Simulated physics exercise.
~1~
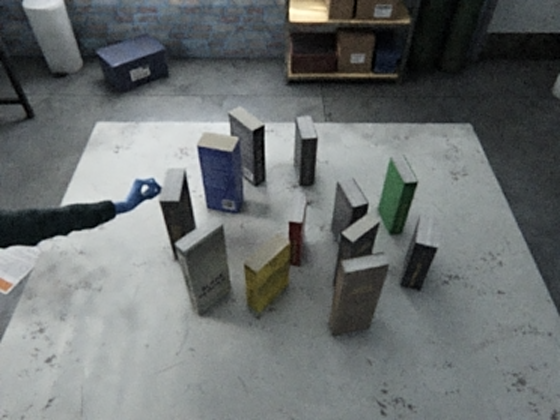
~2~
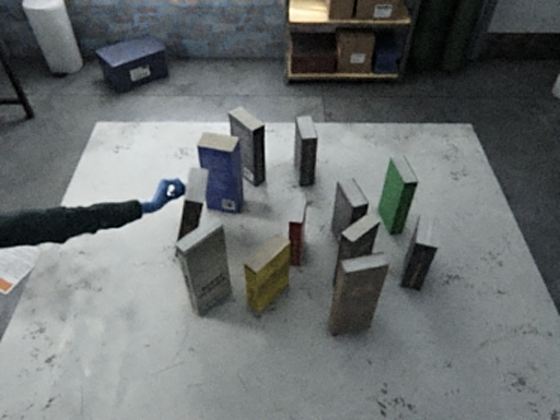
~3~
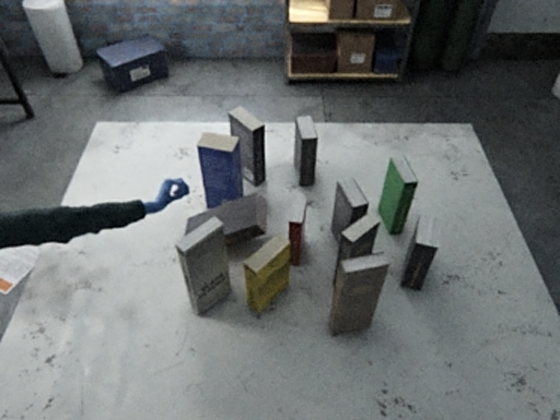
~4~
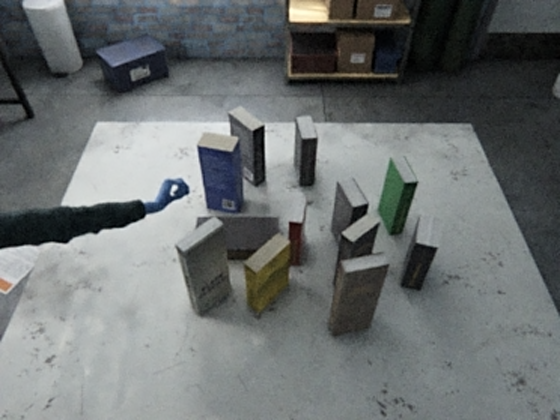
A blue-gloved hand in a dark sleeve reaches in from the left toward a dark grey book at the left side of a crowd of thick upright books. The view looks down on a pale, scuffed tabletop, with shelves of boxes and a blue bin behind. A blue book stands behind the grey one, a yellow one nearer the front, a thin red one mid-table and a green one at right. The hand pushes the grey book, which leans right and topples onto its side, while the hand stays back. It ends lying between the blue and yellow books, near the red one, and all the others remain standing.
